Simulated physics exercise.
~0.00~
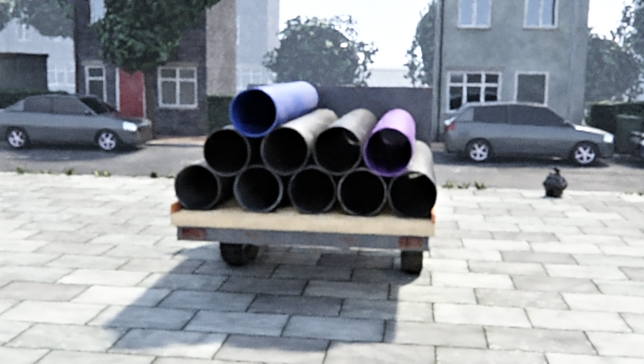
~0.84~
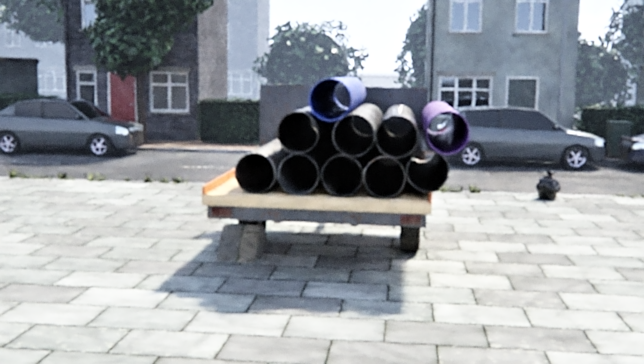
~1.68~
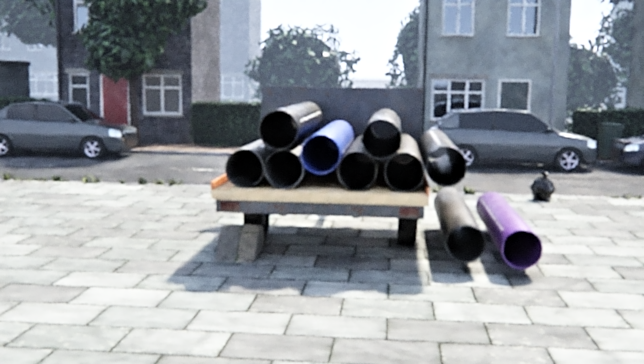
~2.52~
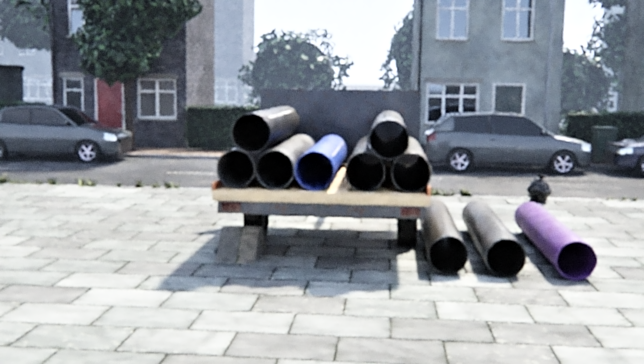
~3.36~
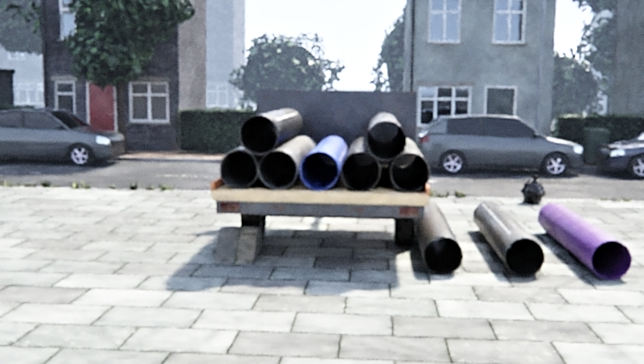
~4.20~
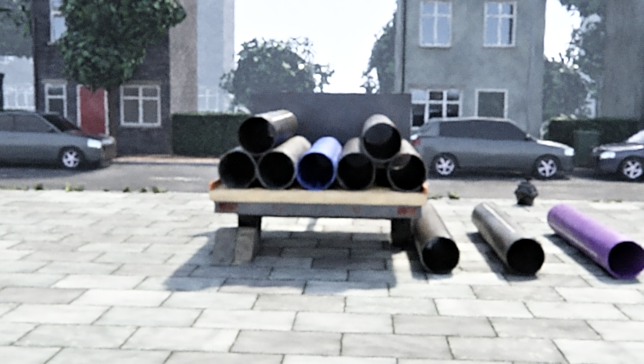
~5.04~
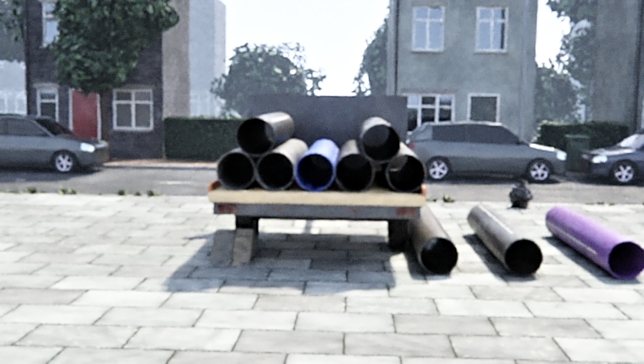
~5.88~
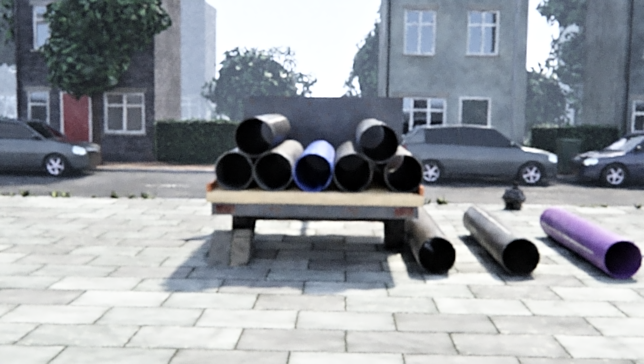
Purple pipe and two black ones tumbling off the right side of a tilting flatbed trailer, the blue pipe settling among those left aboard.
